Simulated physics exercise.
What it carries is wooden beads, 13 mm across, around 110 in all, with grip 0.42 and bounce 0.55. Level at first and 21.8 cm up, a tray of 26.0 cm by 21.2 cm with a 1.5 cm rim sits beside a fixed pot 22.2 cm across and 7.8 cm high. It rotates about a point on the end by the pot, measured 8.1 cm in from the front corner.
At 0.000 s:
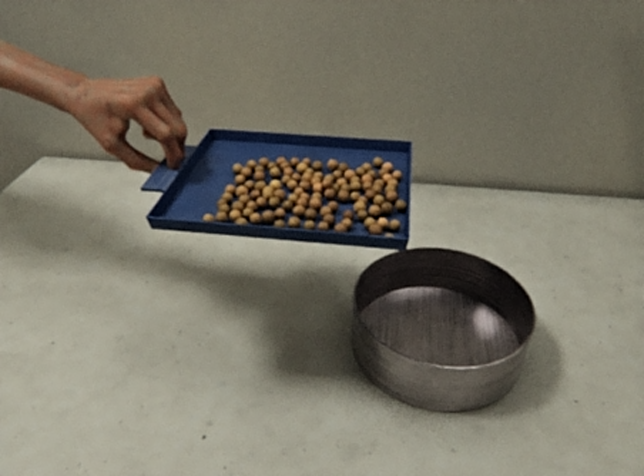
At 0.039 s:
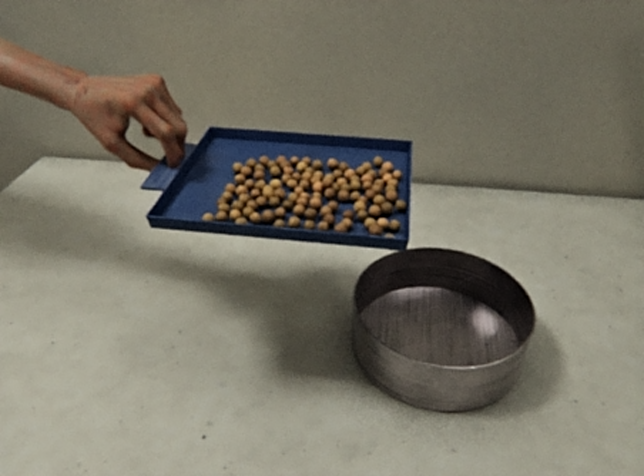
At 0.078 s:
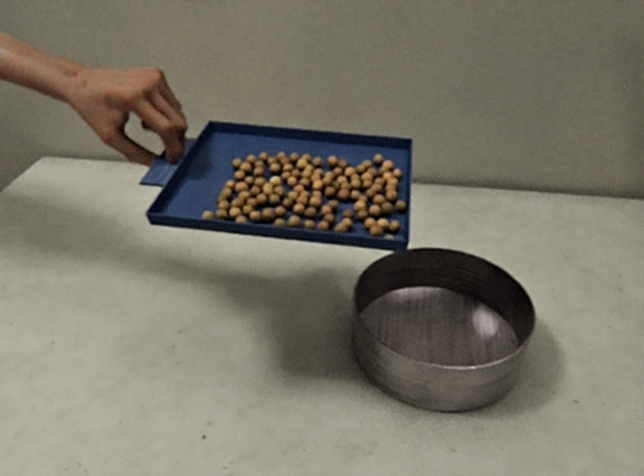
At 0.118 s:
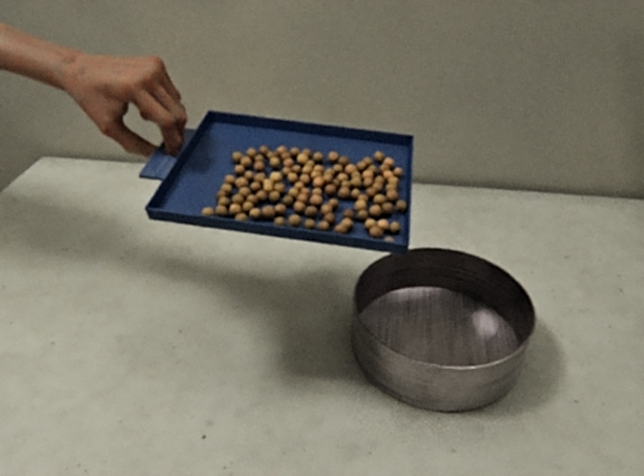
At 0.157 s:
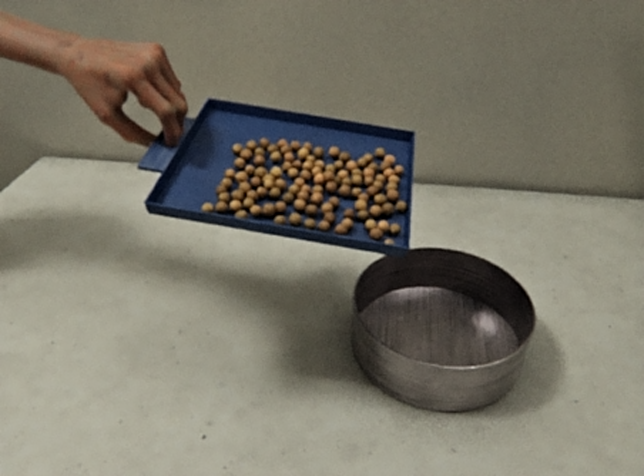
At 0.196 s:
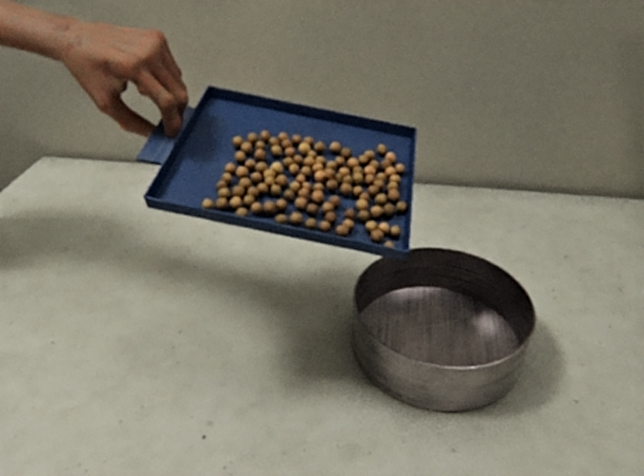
A hand held a blue tray of small round wooden beads beside a round metal pot, then raised the handle end on the left, so the tray tilted slightly down toward the pot.
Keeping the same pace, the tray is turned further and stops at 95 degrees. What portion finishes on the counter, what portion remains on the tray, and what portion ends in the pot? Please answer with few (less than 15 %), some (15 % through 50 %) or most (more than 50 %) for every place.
Counter: Most, tray: Few, pot: Some.
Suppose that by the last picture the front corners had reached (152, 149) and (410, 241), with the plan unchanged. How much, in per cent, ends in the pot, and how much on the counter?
In the pot: 95 per cent; on the counter: 5 per cent.
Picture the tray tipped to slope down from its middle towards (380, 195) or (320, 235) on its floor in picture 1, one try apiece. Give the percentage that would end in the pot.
90 and 25 %.
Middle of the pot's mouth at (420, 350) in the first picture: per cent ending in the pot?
Close to 95 in a hundred.
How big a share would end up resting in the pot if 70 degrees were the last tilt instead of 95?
That would be around 0 percent.
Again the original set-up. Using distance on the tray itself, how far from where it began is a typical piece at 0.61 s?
4 cm.
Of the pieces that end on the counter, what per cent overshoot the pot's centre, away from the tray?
About 20 %.
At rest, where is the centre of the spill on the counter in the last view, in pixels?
Look close to (371, 454) in the last picture.
After 0.61 s, tilt 52 degrees; the tray holds 100 %, the pot 0 %.
After 0.89 s, tilt 79 degrees; the tray holds 100 %, the pot 0 %.
After 1.27 s, tilt 95 degrees; the tray holds 20 %, the pot 10 %.
By 2.5 s all is still; counter 65 %, tray 0 %, pot 35 %.
